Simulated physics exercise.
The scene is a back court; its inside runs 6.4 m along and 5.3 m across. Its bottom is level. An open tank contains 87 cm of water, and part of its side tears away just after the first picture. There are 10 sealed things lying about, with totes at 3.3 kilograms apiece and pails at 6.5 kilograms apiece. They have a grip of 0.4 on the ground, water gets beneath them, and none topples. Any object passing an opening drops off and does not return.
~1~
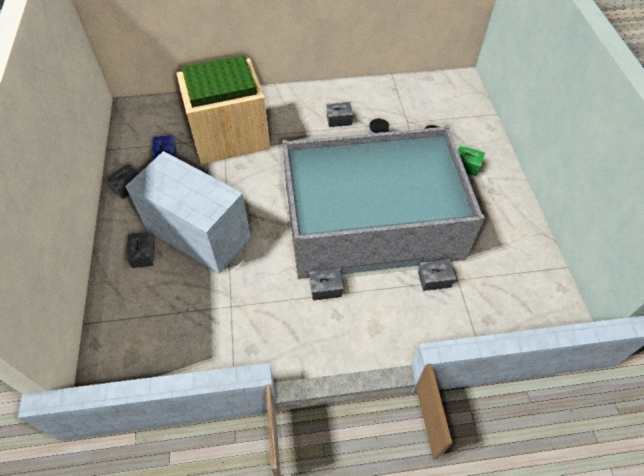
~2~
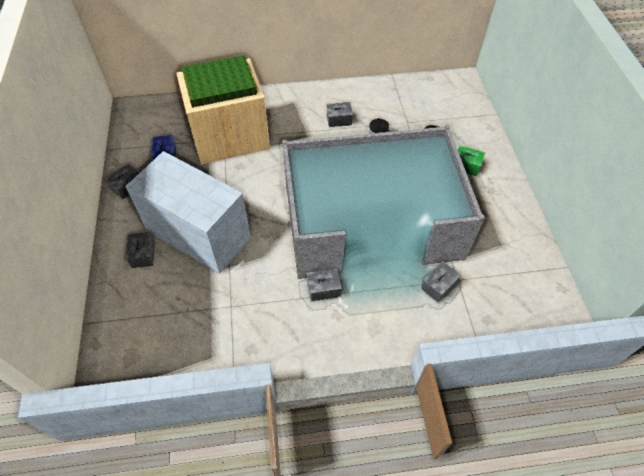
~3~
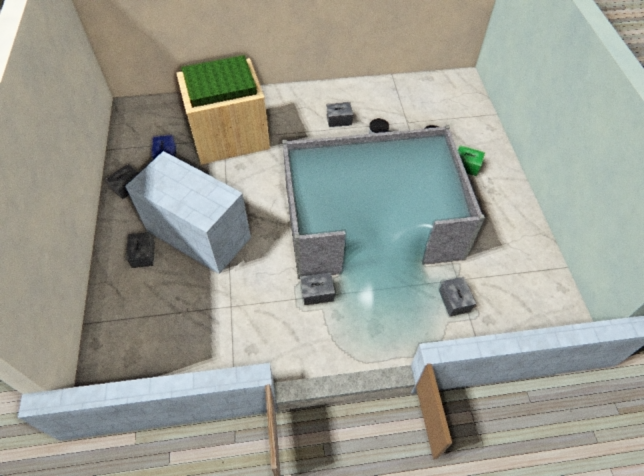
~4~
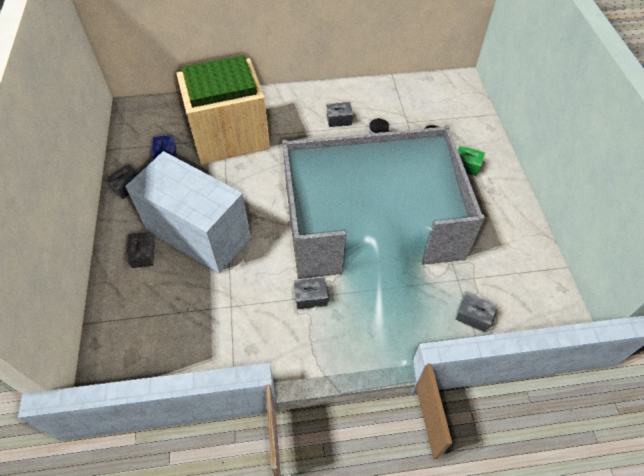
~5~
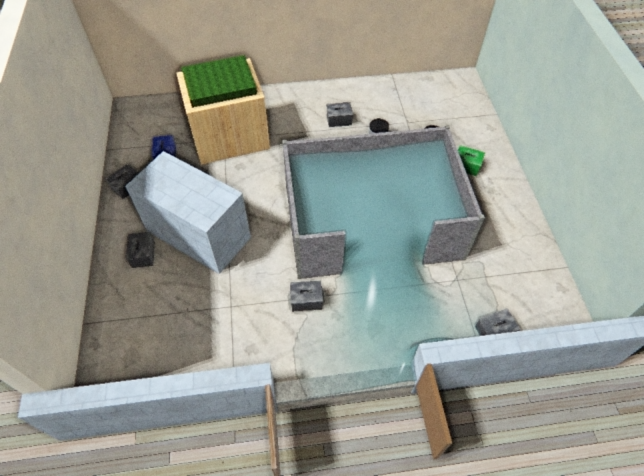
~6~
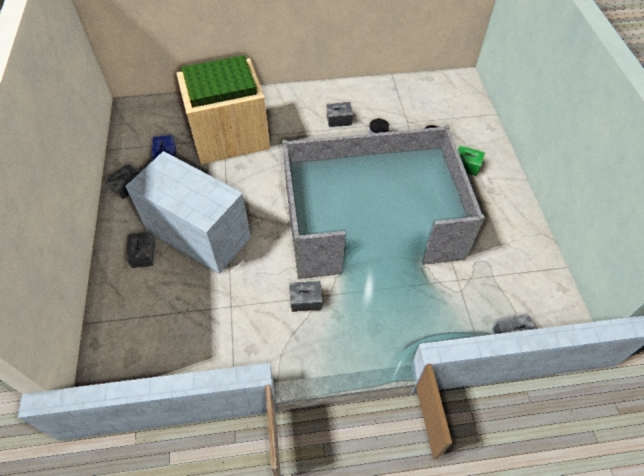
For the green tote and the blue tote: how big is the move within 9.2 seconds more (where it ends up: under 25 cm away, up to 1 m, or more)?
My prediction: My guess is the green tote gets washed a long way. My guess is the blue tote remains near its start.
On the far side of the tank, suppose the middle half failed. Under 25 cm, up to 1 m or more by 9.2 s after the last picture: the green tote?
Note: Green tote swept well away.
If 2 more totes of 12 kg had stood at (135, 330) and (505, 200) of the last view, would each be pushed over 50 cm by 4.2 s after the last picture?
Well, the first is lower and the second higher.
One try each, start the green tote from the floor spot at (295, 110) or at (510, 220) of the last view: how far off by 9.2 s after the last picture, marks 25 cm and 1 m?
Respectively: It is shoved a long way; it is shoved a long way.
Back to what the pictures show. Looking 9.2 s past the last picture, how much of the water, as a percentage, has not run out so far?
Remaining: Approx. 44 per cent.
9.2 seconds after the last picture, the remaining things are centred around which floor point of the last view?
It works out to somewhere near (248, 172) on the floor.
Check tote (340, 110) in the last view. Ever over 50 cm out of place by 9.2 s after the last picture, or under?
Result: The shift is greater.
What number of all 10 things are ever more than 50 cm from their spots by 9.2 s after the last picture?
All told, that gives 5.
Then, 1.2 s after the last picture the green tote is near (470, 155), 0.0 m from its start, aground; the blue tote is near (162, 145), 0.0 m from its start, aground; 0 of 10 are out; 1 afloat.
Then, 3.8 s after the last picture the green tote is near (418, 75), 1.9 m from its start, afloat; the blue tote is near (162, 145), 0.0 m from its start, aground; 0 of 10 are out; 2 afloat.
Then, 6.2 s after the last picture the green tote is near (285, 129), 2.9 m from its start, afloat; the blue tote is near (162, 145), 0.0 m from its start, aground; 0 of 10 are out; 2 afloat.
Then, 9.2 s after the last picture the green tote is near (233, 201), 3.6 m from its start, afloat; the blue tote is near (162, 145), 0.0 m from its start, aground; 0 of 10 are out; 3 afloat.
